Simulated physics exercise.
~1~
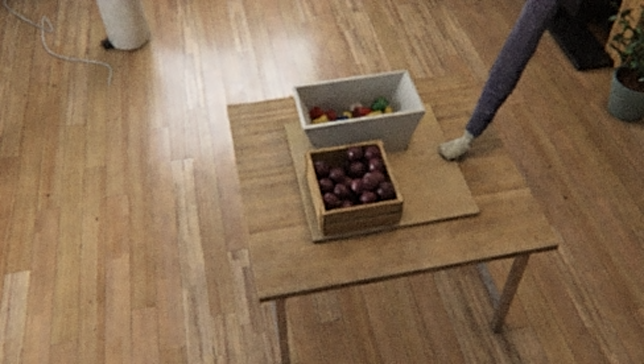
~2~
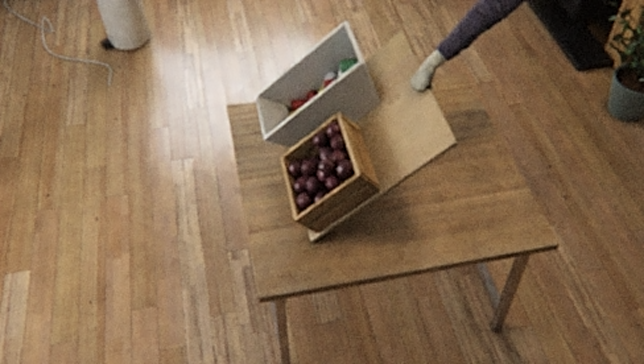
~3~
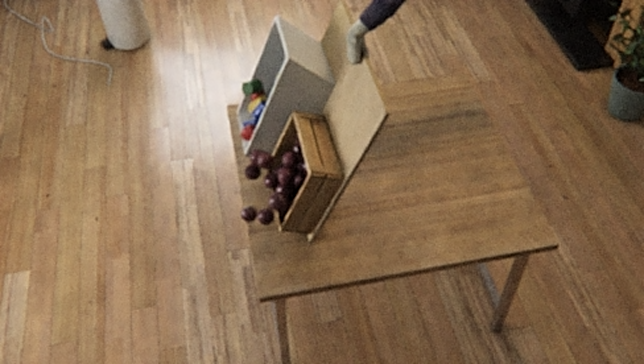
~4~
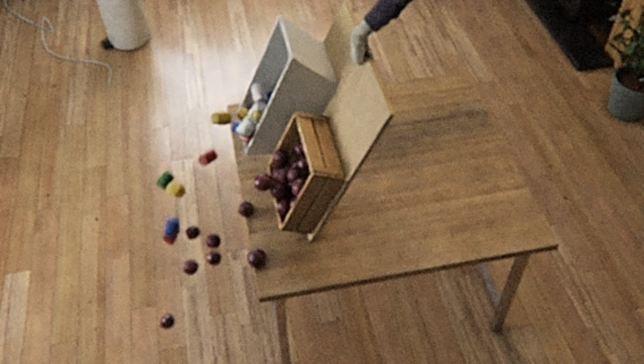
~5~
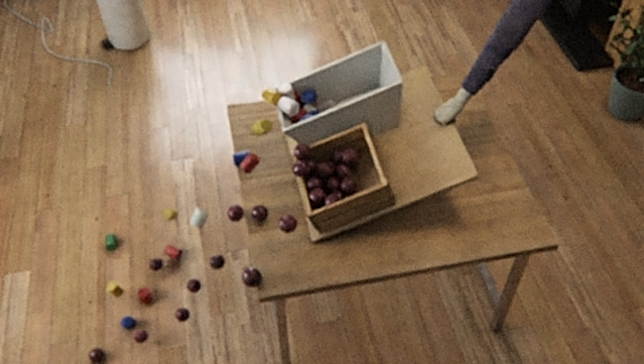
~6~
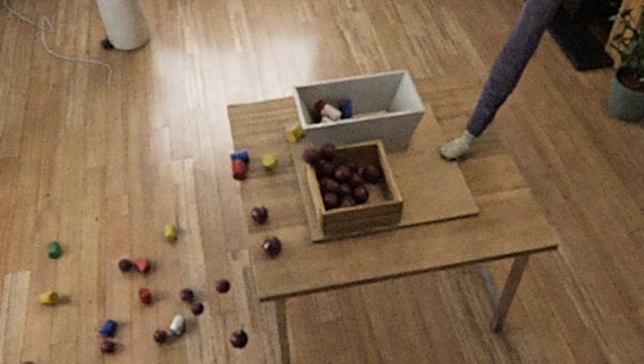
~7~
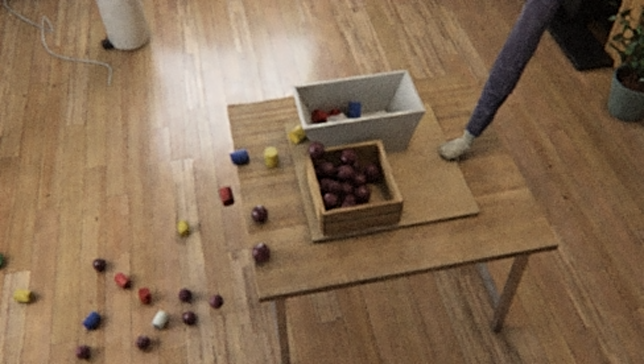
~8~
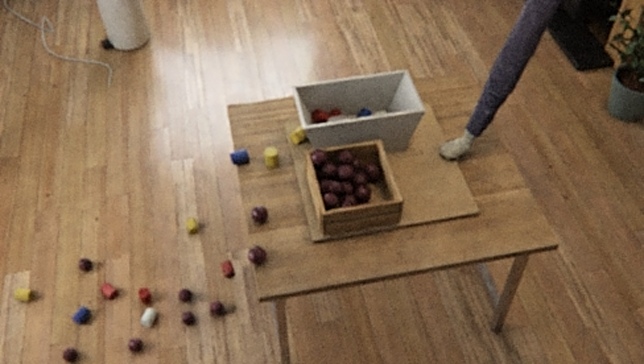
The footage shows a gloved hand tilting a board on a table steeply to the left, spilling some red onions from a wooden crate and small colourful jars from a white crate, then lowering it flat, leaving pieces scattered across the floor and table edge while others remain inside both crates.
